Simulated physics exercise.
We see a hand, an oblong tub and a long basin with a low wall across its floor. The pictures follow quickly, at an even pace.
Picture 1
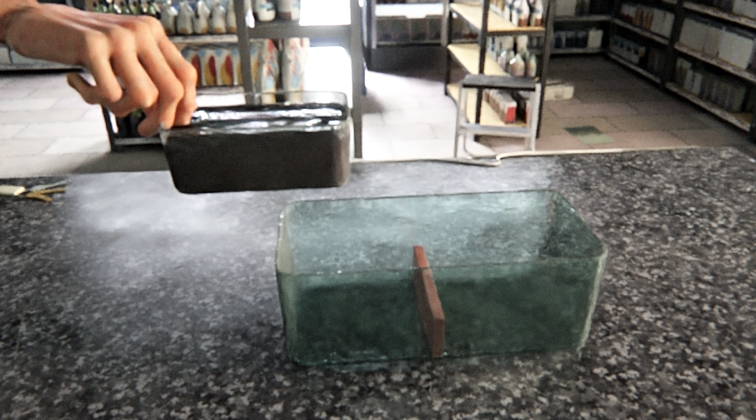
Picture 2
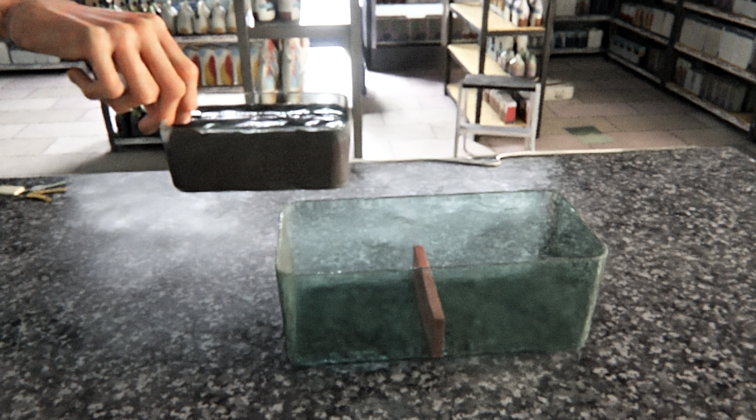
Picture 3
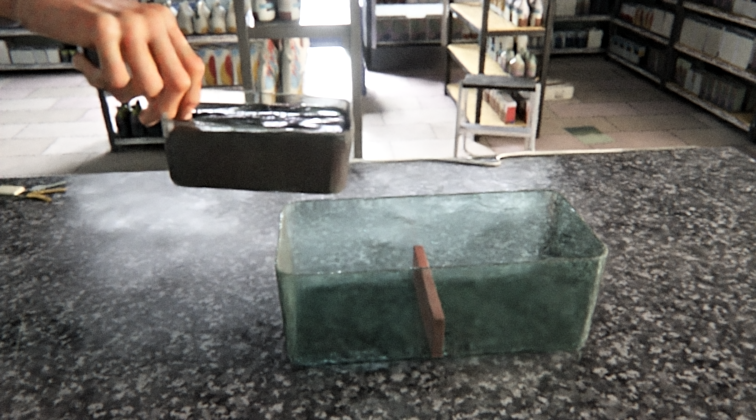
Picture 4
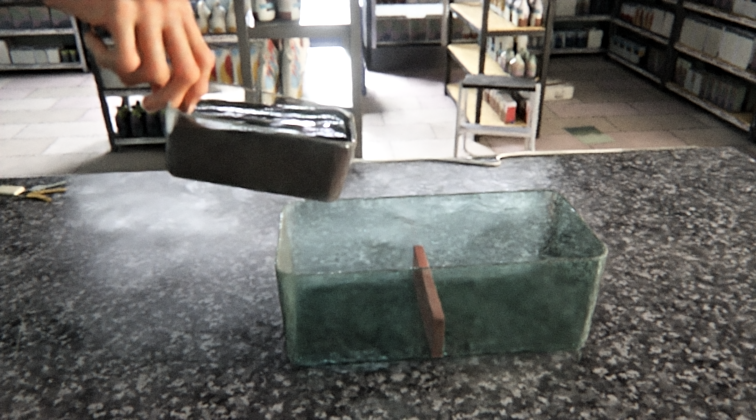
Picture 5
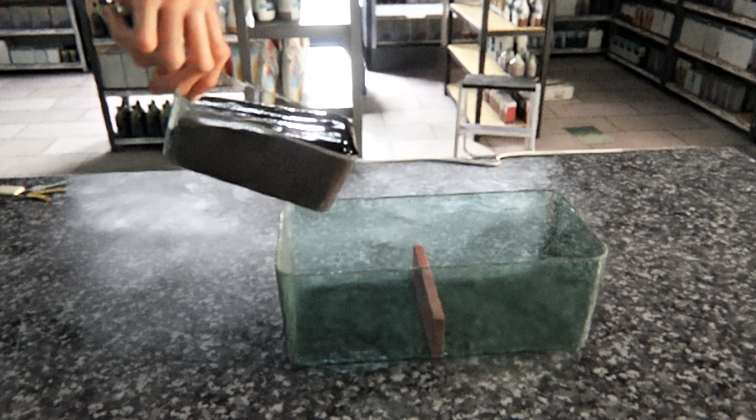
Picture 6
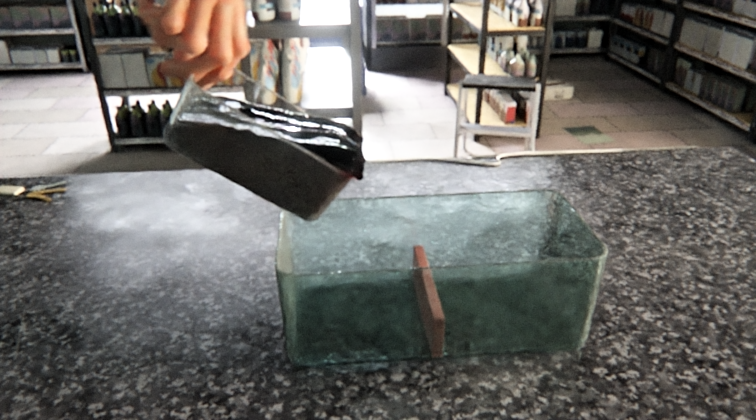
In this clip, a hand tilts an oblong tub of dark liquid steadily down to the right above a stone counter, and the liquid begins passing over its lower edge, while a long glass basin with a low reddish-brown wall stays still.
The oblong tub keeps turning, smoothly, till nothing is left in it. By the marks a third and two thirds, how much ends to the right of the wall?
In the end not even a third is right of the wall.
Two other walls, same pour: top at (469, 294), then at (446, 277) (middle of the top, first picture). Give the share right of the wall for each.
First some 35, then 10 per cent.
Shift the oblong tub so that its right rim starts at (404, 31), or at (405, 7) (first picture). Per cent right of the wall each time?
First some 65, then 65 per cent.
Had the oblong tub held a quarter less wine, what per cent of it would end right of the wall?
Near 10 %.
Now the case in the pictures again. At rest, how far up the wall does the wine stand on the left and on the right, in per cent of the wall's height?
Some 60 per cent left and 10 right.
A moment on, the oblong tub is tipped on its side and 12 per cent is still to pour, 67 is left of the wall and 0 right of it.
Next, the oblong tub is tipped right over and 3 per cent is still to pour, 82 is left of the wall and 1 right of it.
Then the oblong tub is tipped right over and 0 per cent is still to pour, 80 is left of the wall and 13 right of it.
Later the oblong tub is tipped right over and 0 per cent is still to pour, 80 is left of the wall and 13 right of it.
In the end 80 per cent lies left of the wall, 13 right of it and 7 outside.
